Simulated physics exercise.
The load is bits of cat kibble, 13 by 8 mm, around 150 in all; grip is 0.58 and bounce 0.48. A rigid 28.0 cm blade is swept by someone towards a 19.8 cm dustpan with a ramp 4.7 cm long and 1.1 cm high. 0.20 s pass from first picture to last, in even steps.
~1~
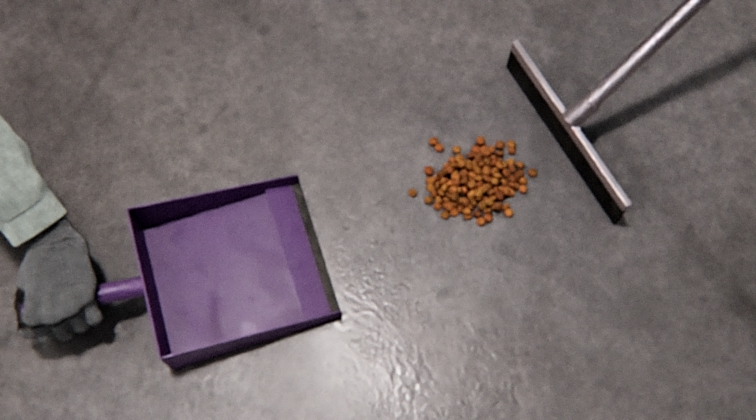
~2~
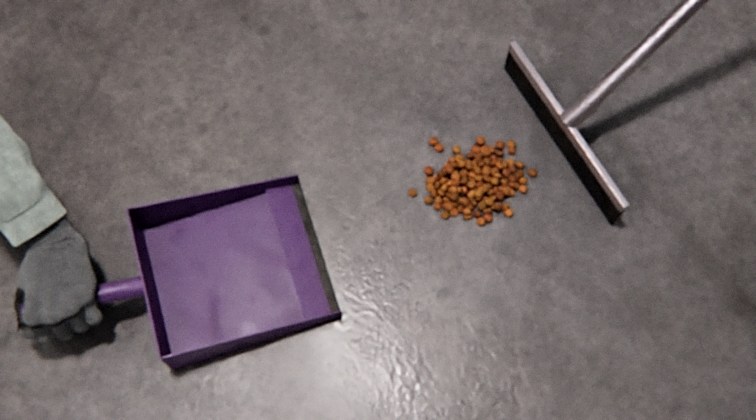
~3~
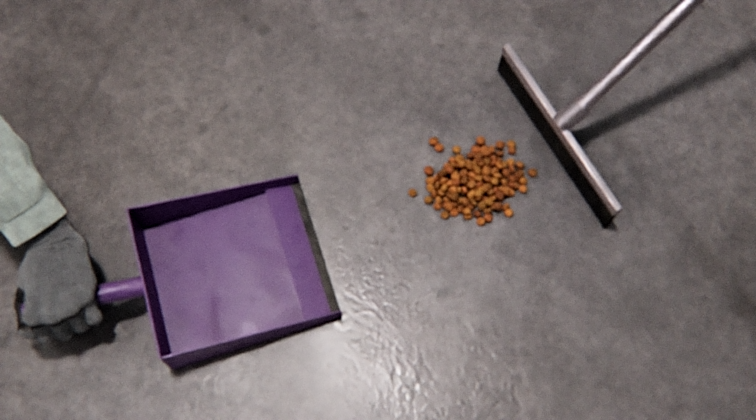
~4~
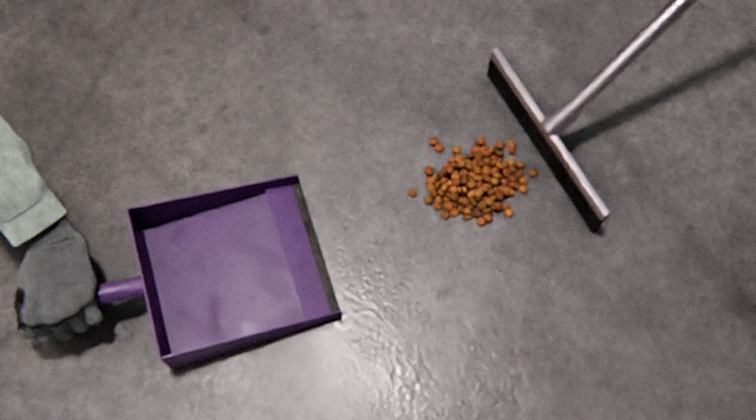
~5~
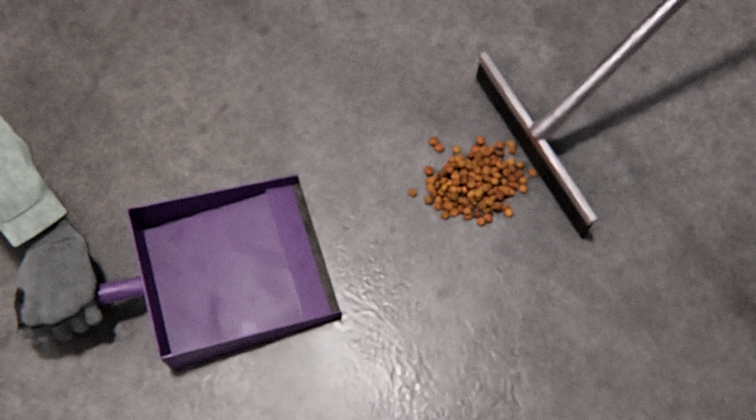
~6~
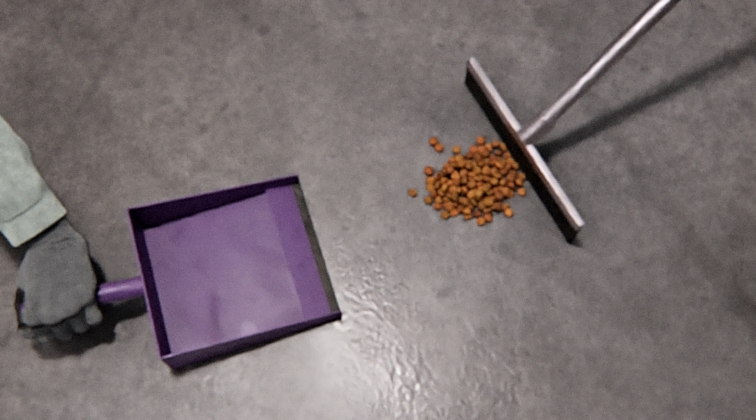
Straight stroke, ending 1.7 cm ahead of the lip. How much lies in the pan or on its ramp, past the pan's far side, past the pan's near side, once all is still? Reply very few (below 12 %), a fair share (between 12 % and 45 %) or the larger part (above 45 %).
In the pan or on its ramp - a fair share; past the pan's far side - very few; past the pan's near side - very few.
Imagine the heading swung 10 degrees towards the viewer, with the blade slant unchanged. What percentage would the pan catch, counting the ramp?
Around 30 %.
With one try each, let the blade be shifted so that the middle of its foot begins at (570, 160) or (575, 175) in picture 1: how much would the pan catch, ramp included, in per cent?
The two tries give about 30 % and about 35 %.
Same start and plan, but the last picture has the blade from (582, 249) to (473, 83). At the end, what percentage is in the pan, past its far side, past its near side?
Split: Pan = 30, far = 0, near = 25.
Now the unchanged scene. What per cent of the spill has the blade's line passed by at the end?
Some 0 percent, give or take.
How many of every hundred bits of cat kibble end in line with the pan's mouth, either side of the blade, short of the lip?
That comes to near 70 percent.
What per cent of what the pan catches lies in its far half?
Some 70 per cent.
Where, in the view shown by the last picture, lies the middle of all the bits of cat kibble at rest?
Approximately (327, 240) in the last picture.
Then, 0.27 s after the last picture, middle of the blade 17 cm from the lip; 0 % over the lip, far side 0 %, near side 0 %.
Then, 0.45 s after the last picture, middle of the blade 9 cm from the lip; 0 % over the lip, far side 0 %, near side 0 %.
Then, 0.76 s after the last picture, middle of the blade 4 cm from the lip; 25 % over the lip, far side 0 %, near side 5 %.
In the end, pan 25 %, far side 0 %, near side 5 %, in front of the lip or behind the blade 70 %.
